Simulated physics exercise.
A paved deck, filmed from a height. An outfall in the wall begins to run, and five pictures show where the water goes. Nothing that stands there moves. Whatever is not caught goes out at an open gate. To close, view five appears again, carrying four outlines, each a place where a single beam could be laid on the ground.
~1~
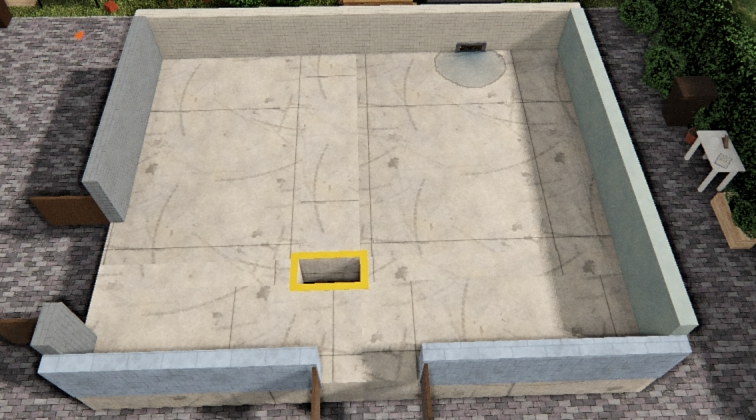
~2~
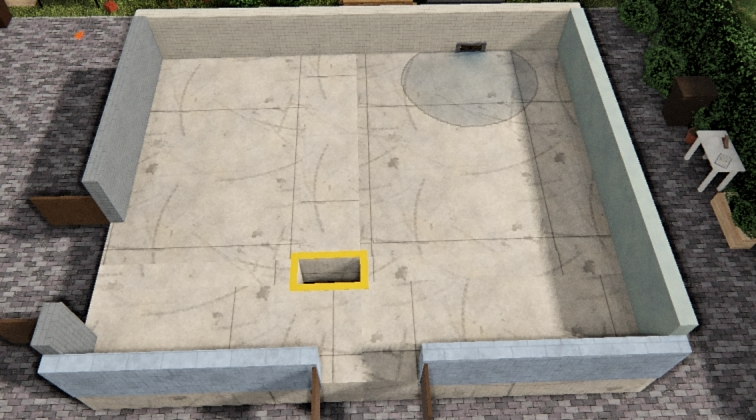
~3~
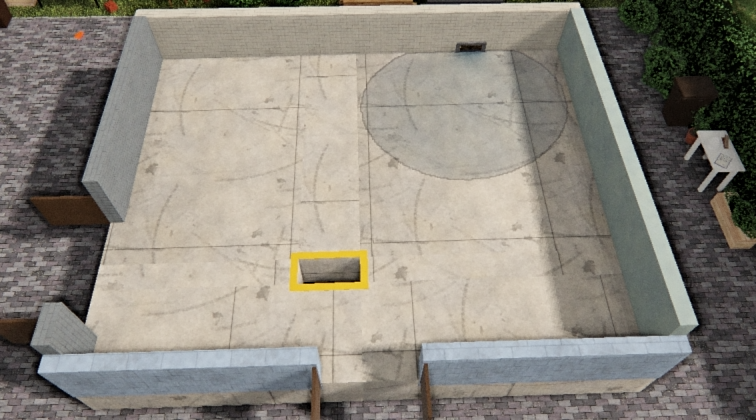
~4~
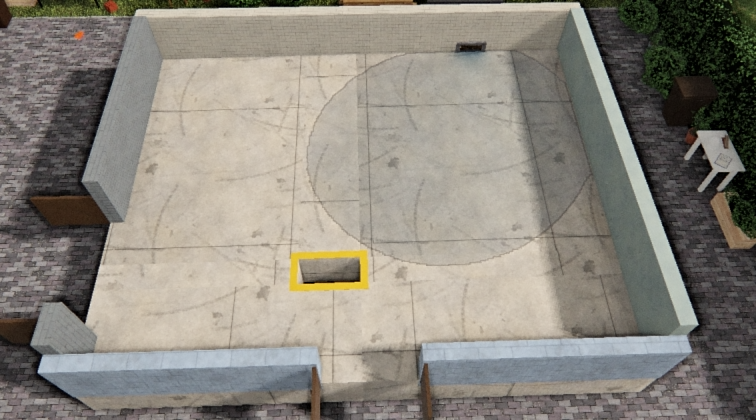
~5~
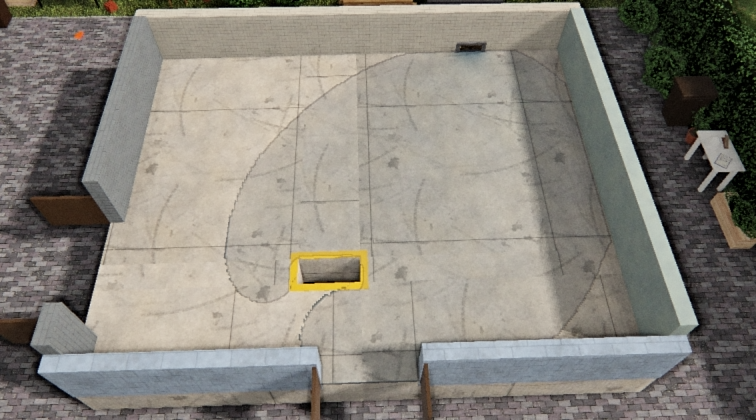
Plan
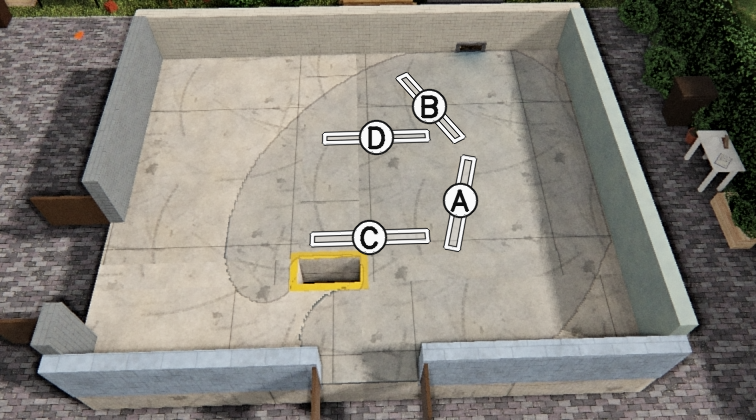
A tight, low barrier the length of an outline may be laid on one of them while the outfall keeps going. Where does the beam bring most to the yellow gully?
Choose A.
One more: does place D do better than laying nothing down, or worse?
It is worse.
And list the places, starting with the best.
The order is A, D, B, C.
On the marked copy, A from (452, 248) to (468, 158); B from (402, 76) to (458, 139); C from (312, 239) to (427, 235); D from (324, 138) to (427, 135).
Choosing A, about 24 % of the stream runs into the yellow gully, about 75 % out by the gates.
Choosing B, about 6 % of the stream runs into the yellow gully, about 92 % out by the gates.
Choosing C, next to none of the stream runs into the yellow gully, about 98 % out by the gates.
Choosing D, about 12 % of the stream runs into the yellow gully, about 86 % out by the gates.
